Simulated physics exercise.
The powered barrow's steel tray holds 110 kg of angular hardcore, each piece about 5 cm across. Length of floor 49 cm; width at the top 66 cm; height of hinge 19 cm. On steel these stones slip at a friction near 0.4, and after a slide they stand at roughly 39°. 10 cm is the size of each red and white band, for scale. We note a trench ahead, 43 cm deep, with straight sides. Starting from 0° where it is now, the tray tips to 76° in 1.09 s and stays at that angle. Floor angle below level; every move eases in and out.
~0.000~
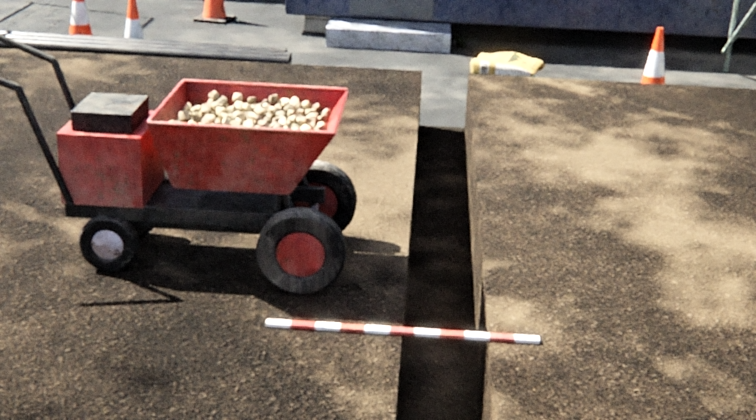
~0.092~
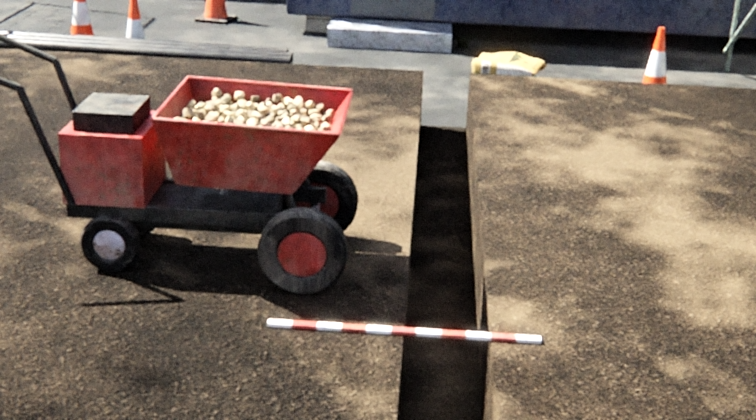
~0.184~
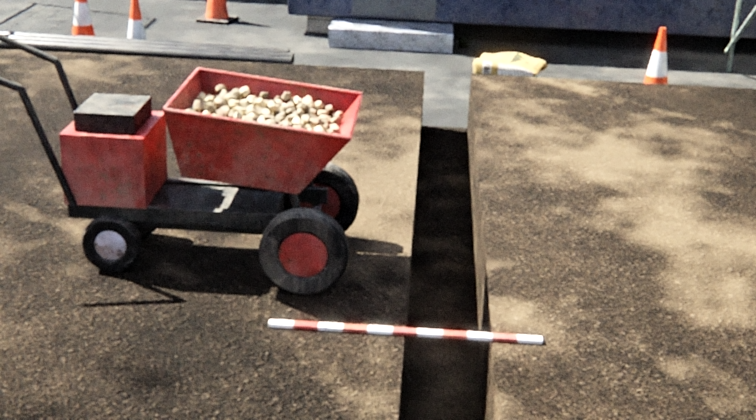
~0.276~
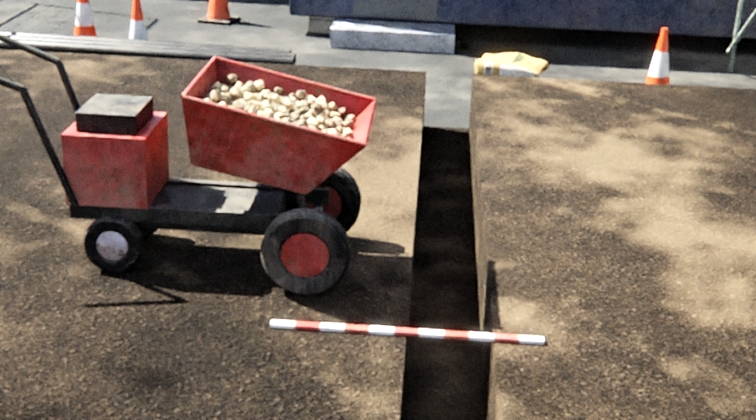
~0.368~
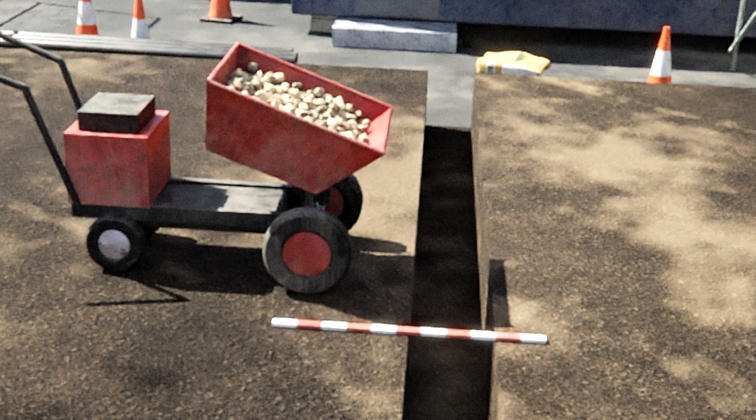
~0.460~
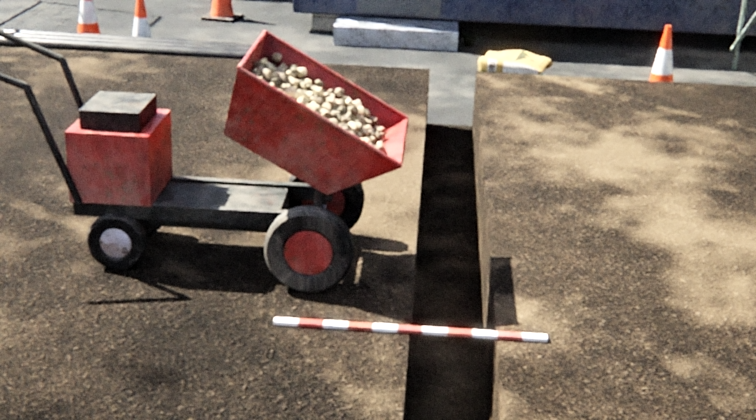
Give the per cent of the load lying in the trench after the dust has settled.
Close to 73 in every hundred.
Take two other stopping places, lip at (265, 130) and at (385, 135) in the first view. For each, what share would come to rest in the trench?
The first start gives about 60 per cent, the second about 35.
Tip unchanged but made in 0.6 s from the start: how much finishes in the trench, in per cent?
It would come to roughly 60 per cent.
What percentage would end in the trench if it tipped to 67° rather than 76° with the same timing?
In that case near 40 per cent.
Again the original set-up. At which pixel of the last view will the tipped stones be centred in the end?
Around (462, 337).
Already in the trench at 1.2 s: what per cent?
20 per cent or so by then.
After 0.8 s the floor is at 64°; 100 % in the tray; the foremost stones are at (433, 196).
After 1.2 s the floor is at 76°; 73 % in the tray, 20 % in the trench, 7 % past the trench; the foremost stones are at (529, 277).
After 1.5 s the floor is at 76°; 42 % in the tray, 41 % in the trench, 17 % past the trench; the foremost stones are at (608, 291).
After 3.5 s the floor is at 76°; 11 % in the tray, 73 % in the trench, 16 % past the trench; the foremost stones are at (626, 291).
